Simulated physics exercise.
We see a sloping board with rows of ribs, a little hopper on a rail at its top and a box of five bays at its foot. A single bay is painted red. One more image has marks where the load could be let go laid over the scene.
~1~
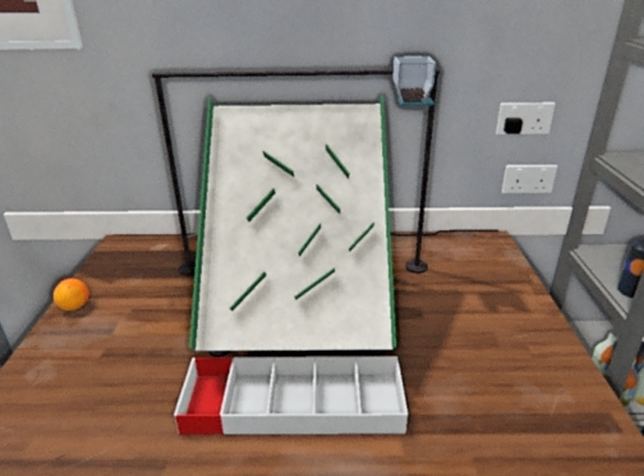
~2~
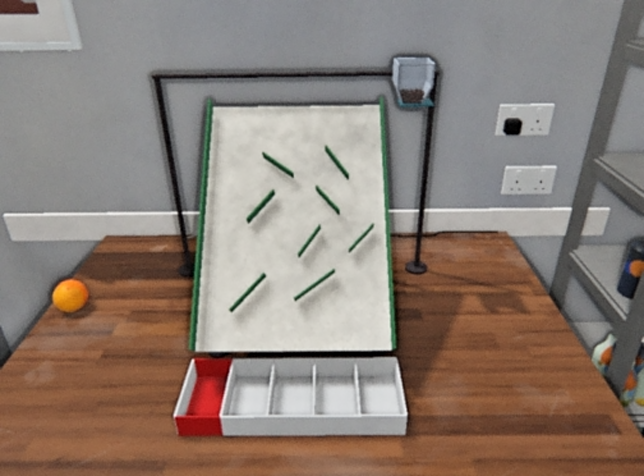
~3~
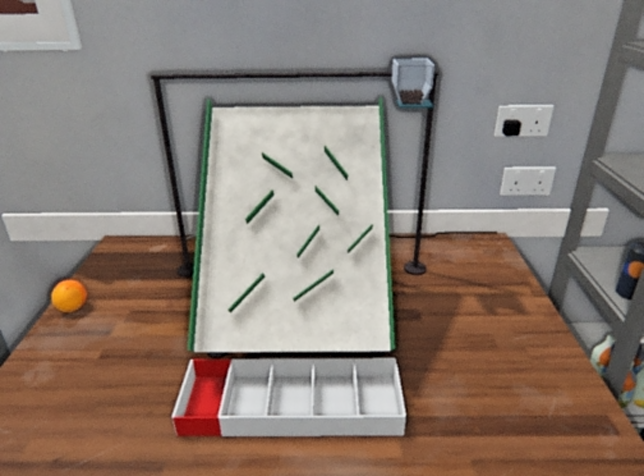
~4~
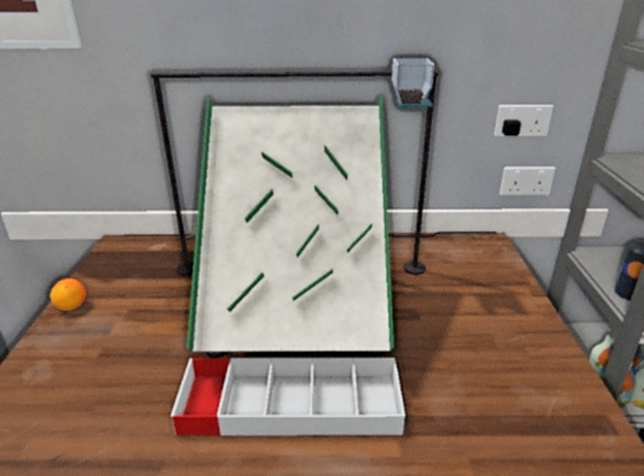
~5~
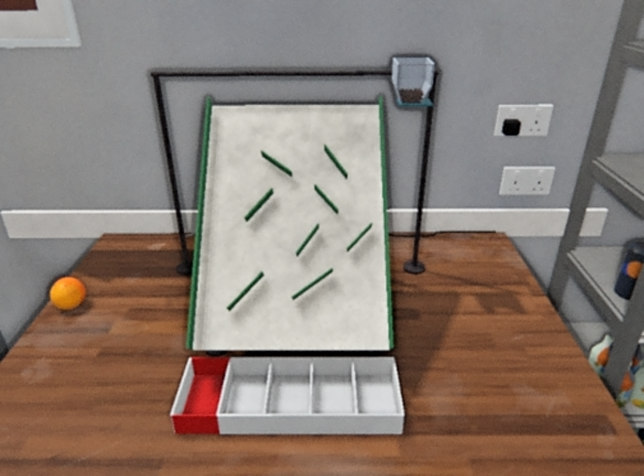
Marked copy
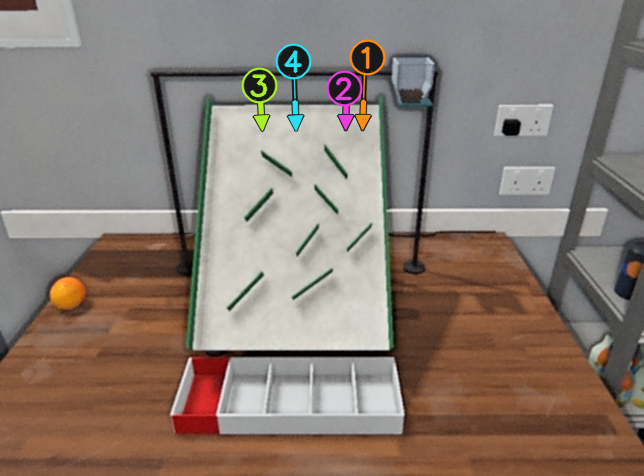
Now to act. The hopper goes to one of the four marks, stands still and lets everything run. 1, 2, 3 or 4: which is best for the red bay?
Go for 3.
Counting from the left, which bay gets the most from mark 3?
The first from the left.
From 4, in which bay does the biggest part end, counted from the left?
The second from the left.
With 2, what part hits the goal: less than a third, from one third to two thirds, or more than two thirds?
It is less than a third.
On the marked copy, mark 1 meets the board at (362, 124); mark 2 meets the board at (345, 124); mark 3 meets the board at (262, 125); mark 4 meets the board at (295, 125).
For mark 1, about a tenth in the red bay, roughly half in other bays, roughly a third outside the box.
For mark 2, just a few in the red bay, roughly two thirds in other bays, roughly a third outside the box.
For mark 3, roughly a third in the red bay, roughly a third in other bays, roughly a quarter outside the box.
For mark 4, about a tenth in the red bay, roughly two thirds in other bays, roughly a quarter outside the box.
